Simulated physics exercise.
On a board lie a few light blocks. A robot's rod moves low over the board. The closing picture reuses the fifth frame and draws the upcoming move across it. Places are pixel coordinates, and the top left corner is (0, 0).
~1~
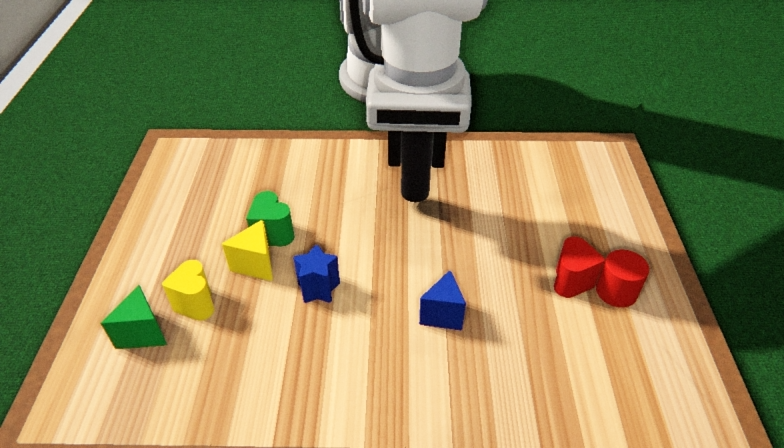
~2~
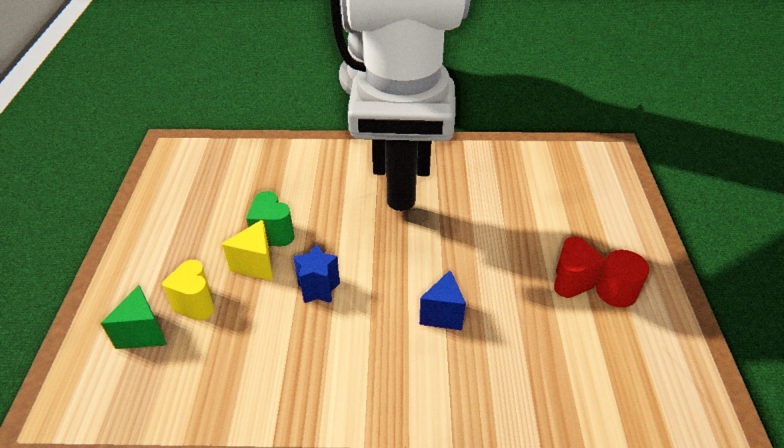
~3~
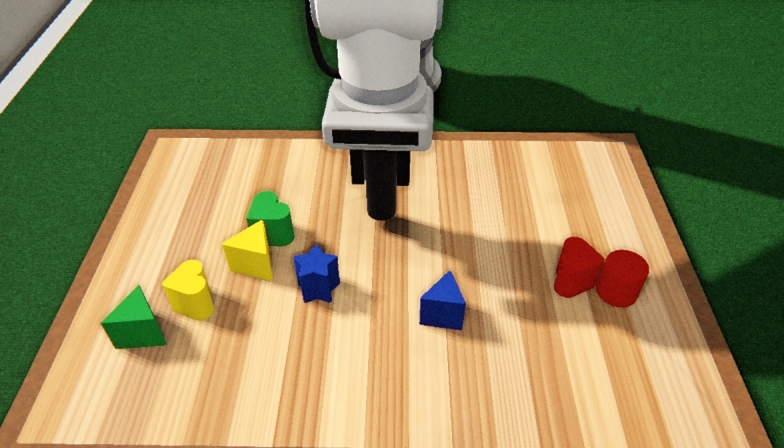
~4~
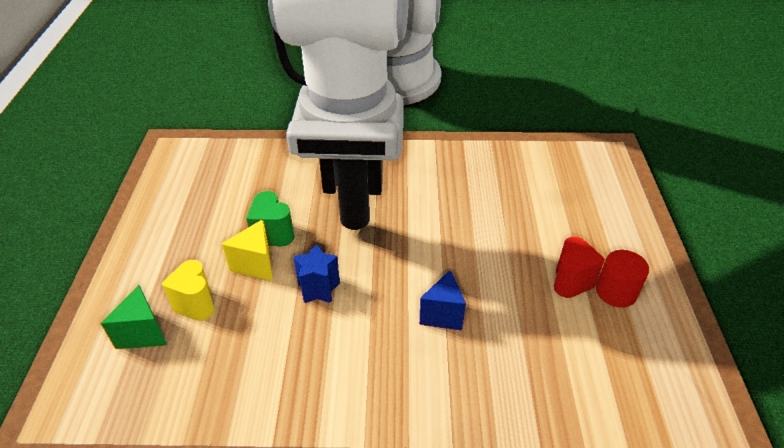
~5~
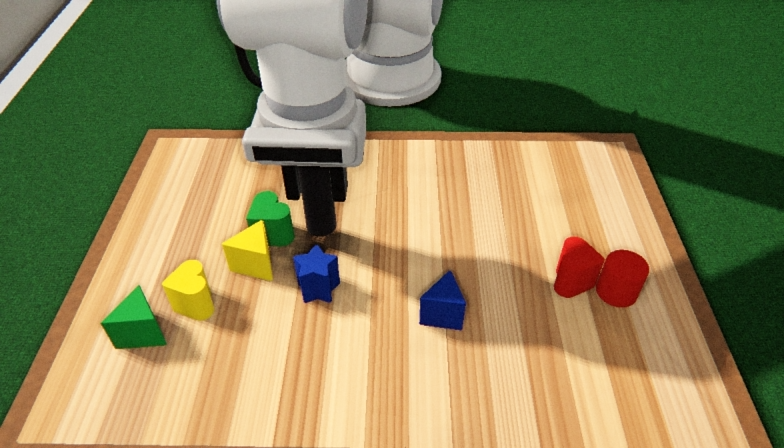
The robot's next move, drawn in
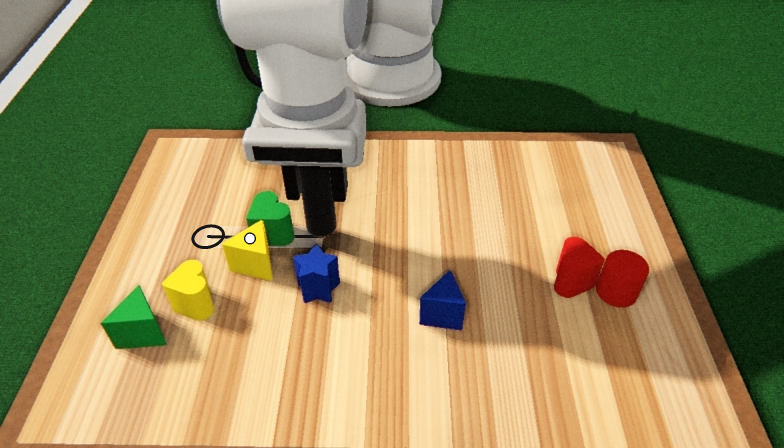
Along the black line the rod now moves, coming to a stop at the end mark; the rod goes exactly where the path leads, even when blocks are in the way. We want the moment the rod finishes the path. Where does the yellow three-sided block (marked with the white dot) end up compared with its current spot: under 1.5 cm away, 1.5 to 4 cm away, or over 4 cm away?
Under 1.5 cm.
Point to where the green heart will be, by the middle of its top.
Its top face will be centred at roughly (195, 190).
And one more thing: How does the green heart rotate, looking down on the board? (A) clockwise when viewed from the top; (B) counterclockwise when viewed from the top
The correct letter is A.
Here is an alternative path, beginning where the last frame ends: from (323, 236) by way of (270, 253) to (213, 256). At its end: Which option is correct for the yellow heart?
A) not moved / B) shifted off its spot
A: Not moved.
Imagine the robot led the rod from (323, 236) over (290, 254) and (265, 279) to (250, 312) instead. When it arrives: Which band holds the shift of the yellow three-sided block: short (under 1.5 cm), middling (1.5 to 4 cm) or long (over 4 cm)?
It will move between 1.5 and 4 cm.
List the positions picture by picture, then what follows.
The first picture shows tip of the rod at (415, 193), middles of tops, yellow three-sided block at (250, 238), green heart at (267, 207), blue star at (315, 261).
The second picture shows rod at (401, 202), nothing pushed.
The third picture shows rod at (382, 211), nothing pushed.
The fourth picture shows rod at (355, 220), nothing pushed.
The fifth picture shows rod at (322, 226), yellow three-sided block at (250, 238), green heart at (267, 207), blue star at (315, 261).
The line goes from (323, 236) to (208, 237); the dot is on the yellow three-sided block.
What follows on the original path. One third of the way, rod at (282, 227); green heart at (243, 204), turned 15° clockwise.
Two thirds of the way, rod at (243, 227); yellow three-sided block at (245, 241), turned 20° anticlockwise; green heart at (213, 196), turned 50° clockwise.
At the end, rod at (205, 227); yellow three-sided block at (245, 241), turned 20° anticlockwise; green heart at (195, 190), turned 110° clockwise; blue star unmoved.
